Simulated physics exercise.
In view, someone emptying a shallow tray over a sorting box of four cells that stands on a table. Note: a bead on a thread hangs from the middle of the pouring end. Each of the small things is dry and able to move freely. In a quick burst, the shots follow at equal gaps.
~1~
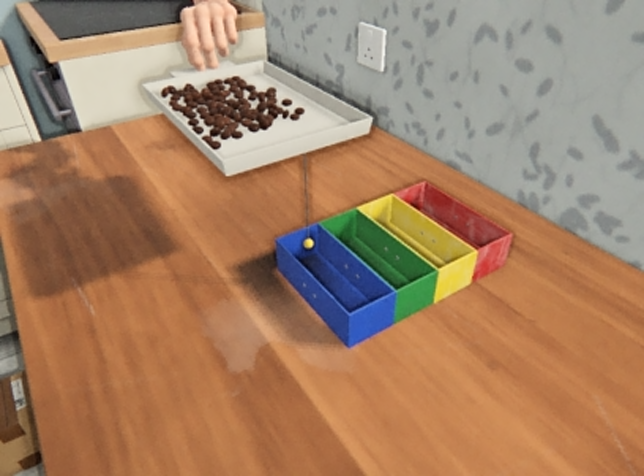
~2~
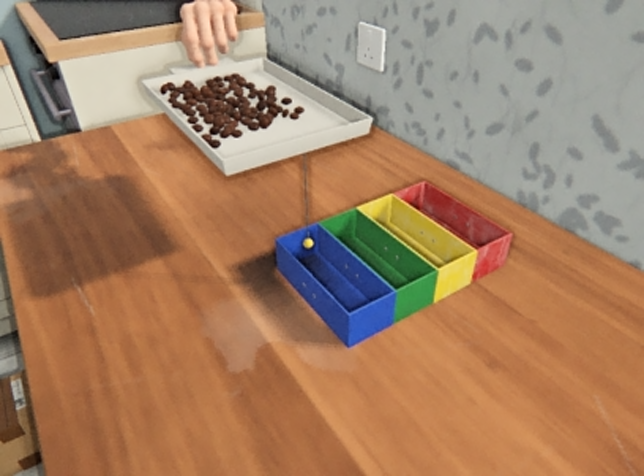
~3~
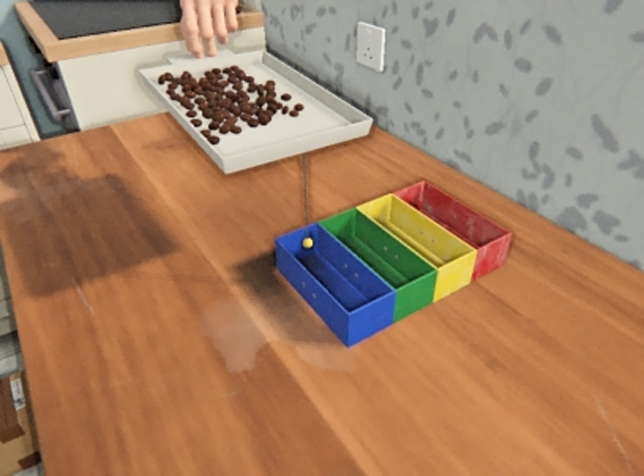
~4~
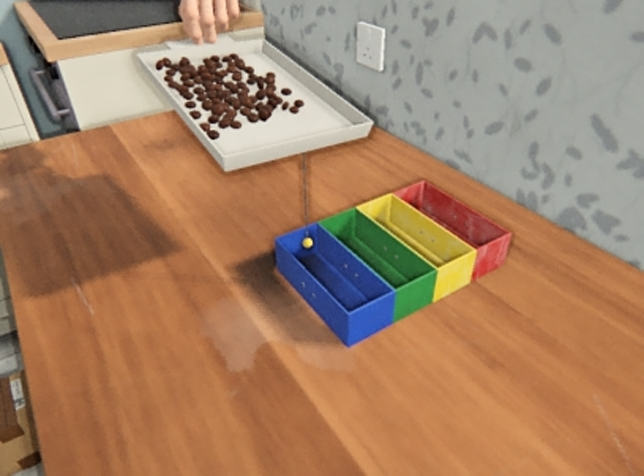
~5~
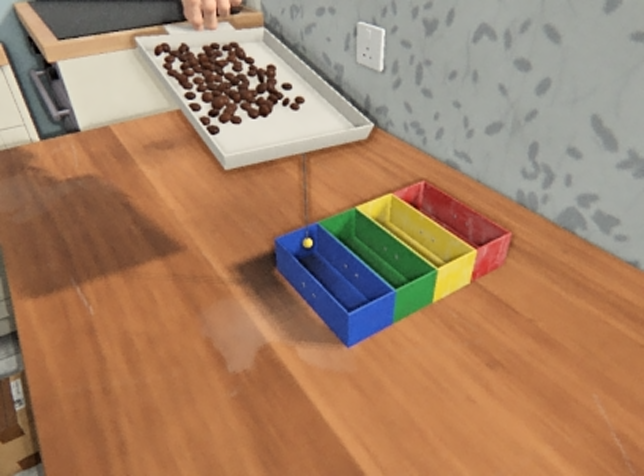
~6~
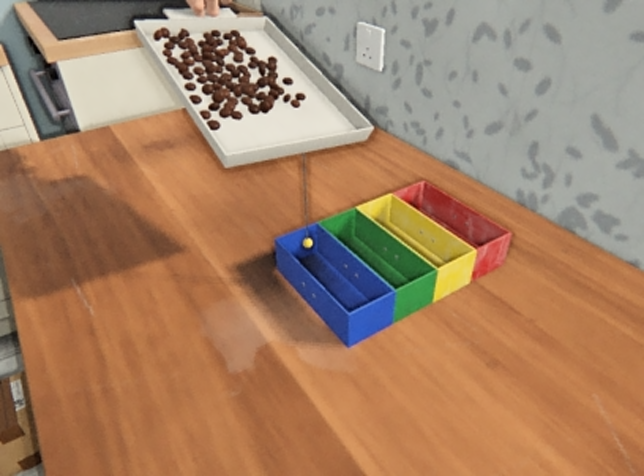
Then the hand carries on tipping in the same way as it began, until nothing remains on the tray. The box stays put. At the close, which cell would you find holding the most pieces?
You would find the most in the green cell.
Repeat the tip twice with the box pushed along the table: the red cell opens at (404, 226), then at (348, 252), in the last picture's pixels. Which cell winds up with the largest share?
That yellow cell, then that red cell.
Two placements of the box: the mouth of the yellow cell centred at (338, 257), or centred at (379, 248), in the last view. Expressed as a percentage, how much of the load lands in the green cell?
0 and 30 %.
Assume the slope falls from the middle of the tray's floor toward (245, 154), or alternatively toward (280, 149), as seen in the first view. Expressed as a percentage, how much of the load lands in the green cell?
Lab note: Try 1 = 0 %, try 2 = 0 %.
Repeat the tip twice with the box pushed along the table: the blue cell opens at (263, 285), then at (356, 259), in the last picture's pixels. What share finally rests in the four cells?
The first gives 100 %, the second 90 %.
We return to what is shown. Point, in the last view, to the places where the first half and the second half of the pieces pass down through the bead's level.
I'd place the first part at (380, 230) and the rest at (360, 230).
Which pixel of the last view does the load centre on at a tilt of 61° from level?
I'd put the middle close to (330, 121).
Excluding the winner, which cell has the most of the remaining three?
Ranked number two: The blue one.
Soon, tray tipped steeply; nearly all on the tray; a small part falling or outside the box.
A while on, tray tipped right over; about a third on the tray; about a quarter in the green cell; a small part in the blue cell; a small part in the yellow cell; about a quarter falling or outside the box.
Towards the end, tray tipped past a quarter turn; about two thirds in the green cell; about a quarter in the blue cell; a small part in the yellow cell; a stray few falling or outside the box.
Finally, tray tipped past a quarter turn; about two thirds in the green cell; about a quarter in the blue cell; a small part in the yellow cell; none in the red cell; a stray few outside the box.
